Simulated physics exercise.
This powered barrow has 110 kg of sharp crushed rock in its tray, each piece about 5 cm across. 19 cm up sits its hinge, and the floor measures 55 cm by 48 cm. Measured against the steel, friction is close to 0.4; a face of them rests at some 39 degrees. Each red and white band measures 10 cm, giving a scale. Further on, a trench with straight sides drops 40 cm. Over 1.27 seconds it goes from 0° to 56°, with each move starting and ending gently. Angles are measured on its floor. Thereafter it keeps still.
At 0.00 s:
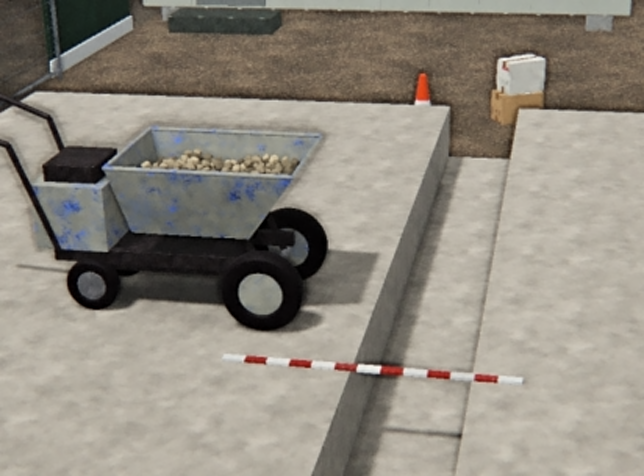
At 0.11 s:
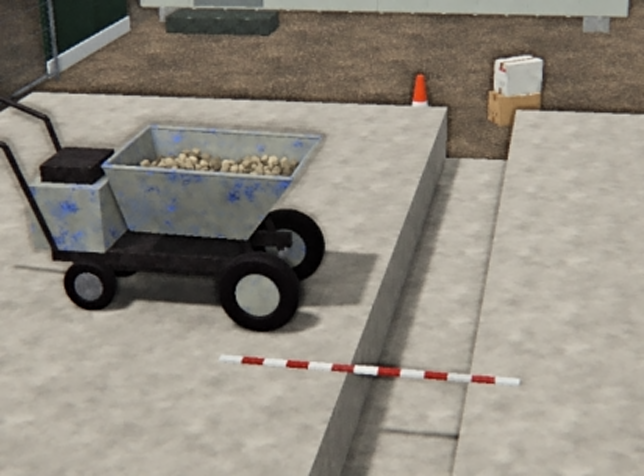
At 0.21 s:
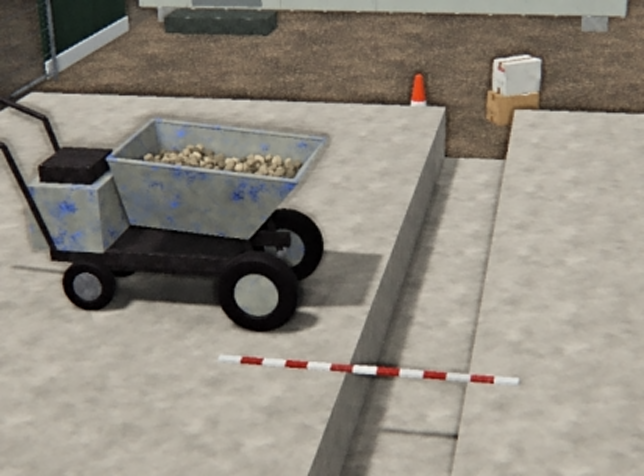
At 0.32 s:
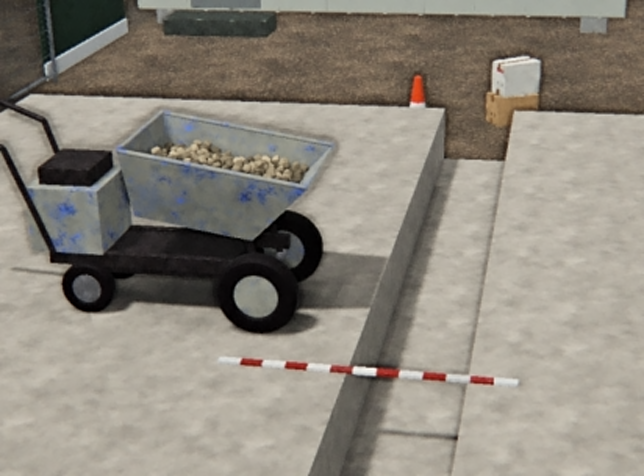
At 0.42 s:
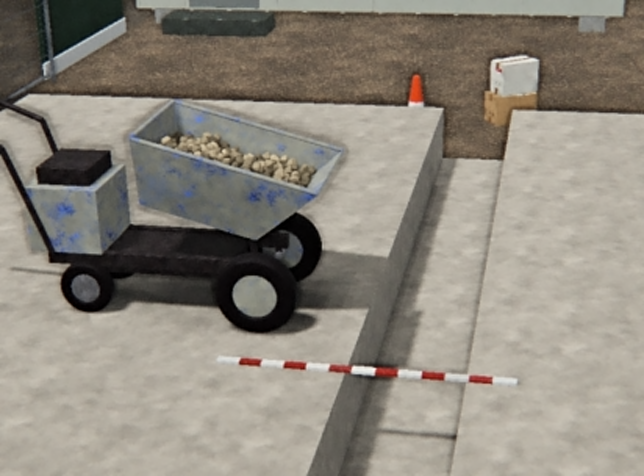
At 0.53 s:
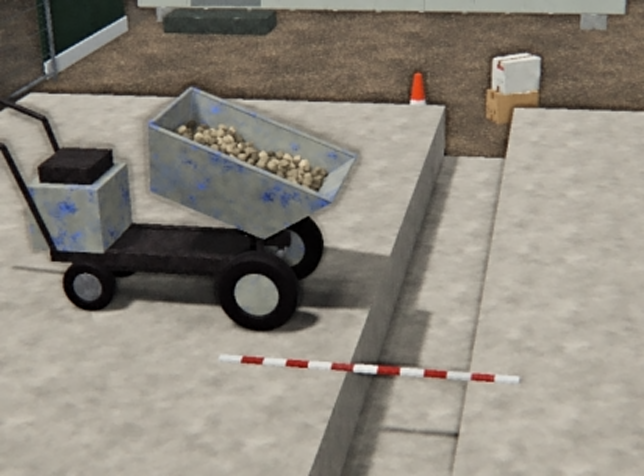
Blue-flecked grey tray of crushed rock on a wheeled barrow tilting gradually toward the right, its rear rising beside a straight-sided trench.
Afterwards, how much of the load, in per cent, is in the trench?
About 6 per cent.
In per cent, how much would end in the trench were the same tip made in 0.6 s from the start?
My guess is near 30 percent.
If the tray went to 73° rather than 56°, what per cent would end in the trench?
It would be near 90 per cent.
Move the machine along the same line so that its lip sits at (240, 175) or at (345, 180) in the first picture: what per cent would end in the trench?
The first gives about 5 percent and the second about 5 percent.
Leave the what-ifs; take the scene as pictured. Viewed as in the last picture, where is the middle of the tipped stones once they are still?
The middle should be near (445, 380).
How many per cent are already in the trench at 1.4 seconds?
Roughly 0% by that time.
After 0.9 s the floor is at 47°; 100 % in the tray; the foremost stones are at (350, 227).
After 1.4 s the floor is at 56°; 100 % in the tray; the foremost stones are at (393, 239).
After 1.7 s the floor is at 56°; 97 % in the tray, 3 % in the trench; the foremost stones are at (448, 347).
After 3.7 s the floor is at 56°; 94 % in the tray, 6 % in the trench; the foremost stones are at (469, 392).
